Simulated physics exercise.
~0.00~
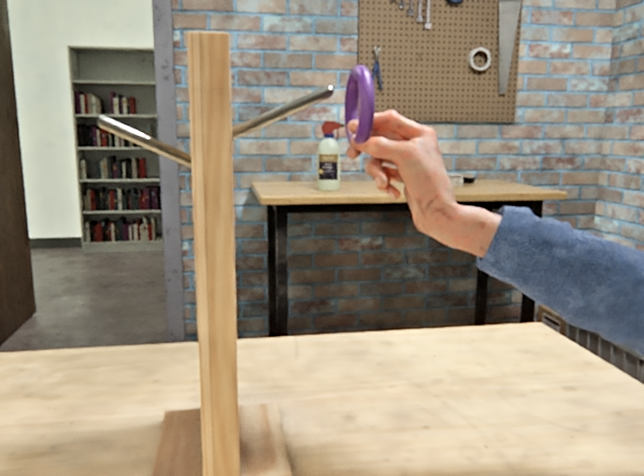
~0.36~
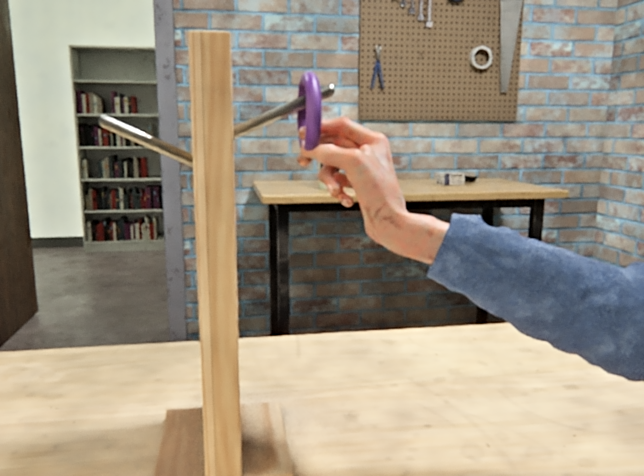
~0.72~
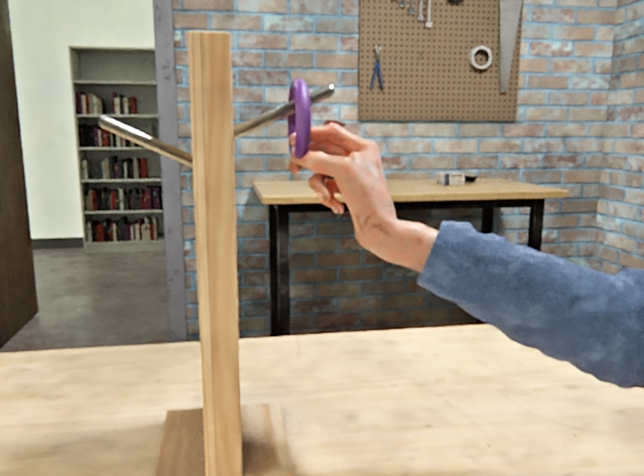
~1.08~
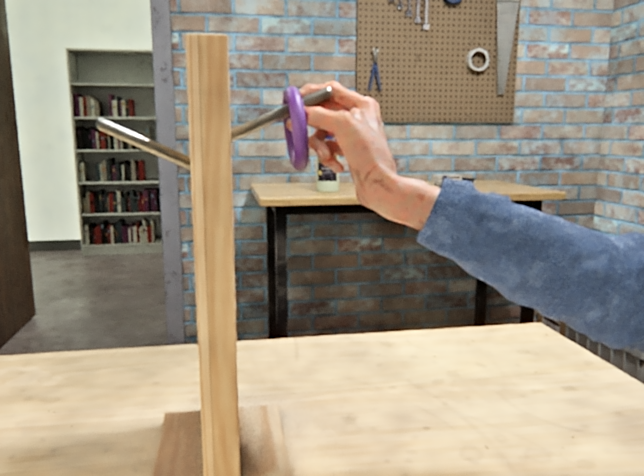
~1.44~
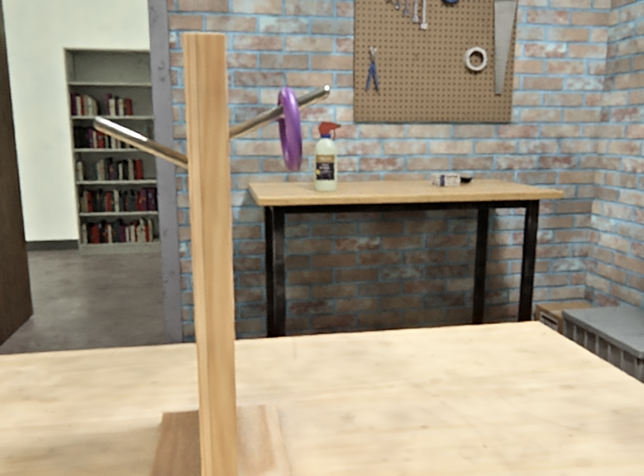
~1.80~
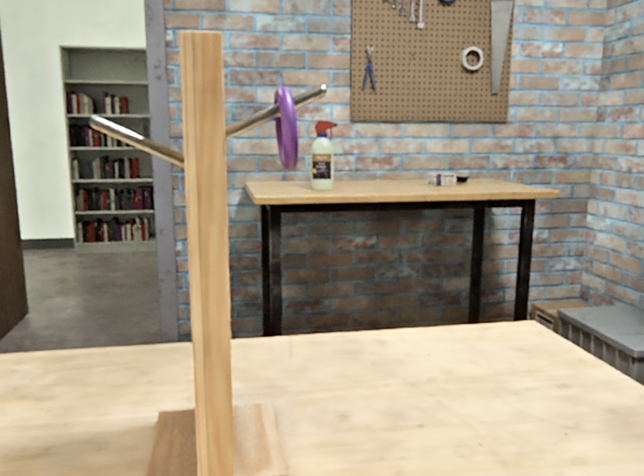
In a brick-walled workshop, seen from across a pale wooden table by a slightly swaying camera, a wooden post stands left of centre with metal pegs angling up to either side. Behind it are a bench with a spray bottle, a pegboard of tools and, at left, a bookshelf. A hand in a blue sleeve brings a purple ring of tape from the right and moves it left over the tip of the right peg. The hand lowers the ring onto the peg, lets go and withdraws to the right. The ring stays hanging there, nearly still.
